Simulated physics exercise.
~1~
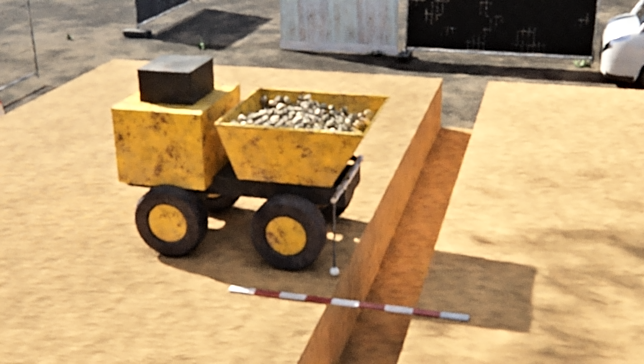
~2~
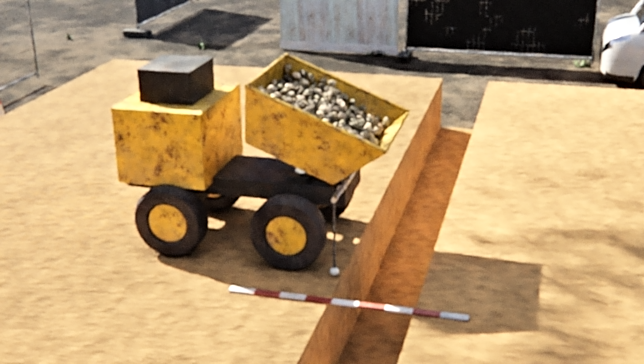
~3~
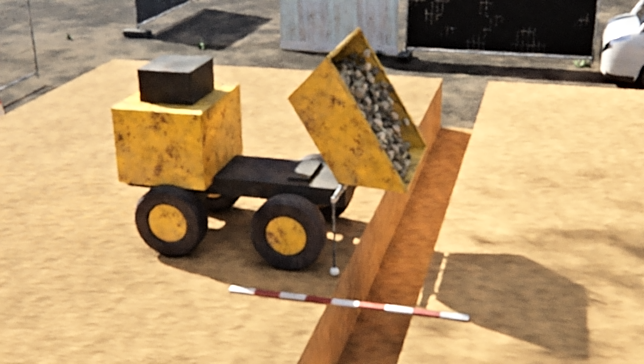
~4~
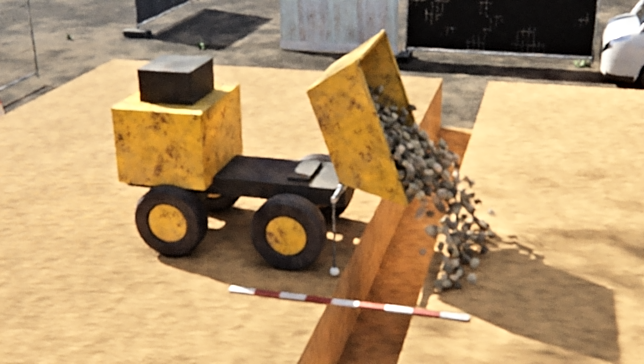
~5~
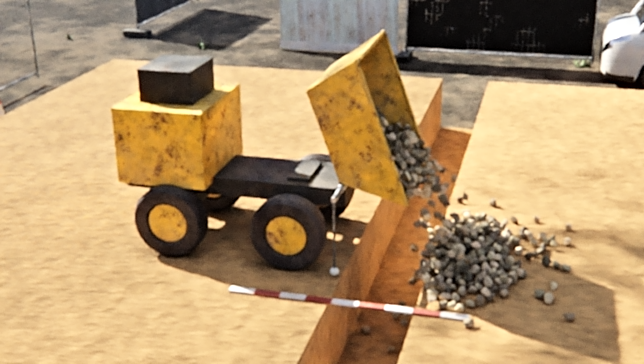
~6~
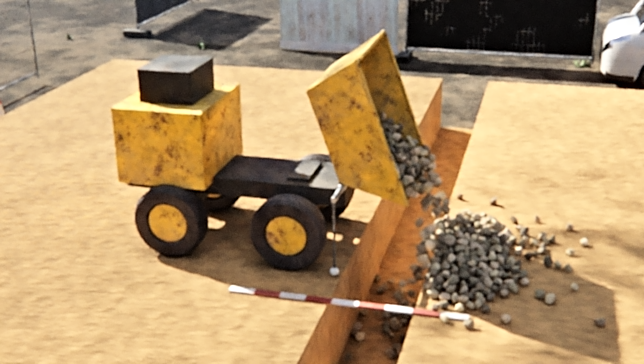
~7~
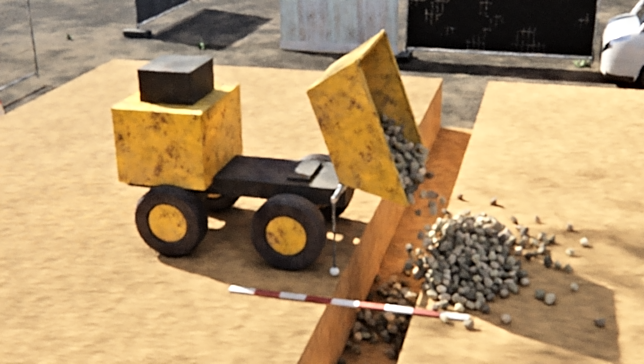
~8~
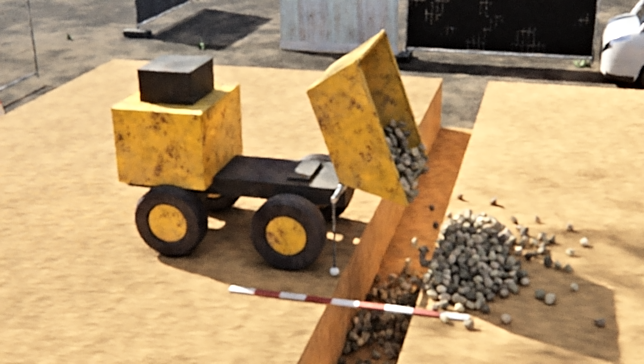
On a sandy building site seen from above and to one side, a yellow dumper with black wheels stands left of a trench, a red and white staff lying across the gap in front. Its skip, full of grey stones, tips up towards the right, slowly at first, while the stones stay in. Once it is steeply tilted, they pour out over the trench and heap up on the far side, a few scattering further. The skip holds still as more stones slide into the trench. Finally, a pile rests beyond it, some lie inside it, and many remain in the skip.
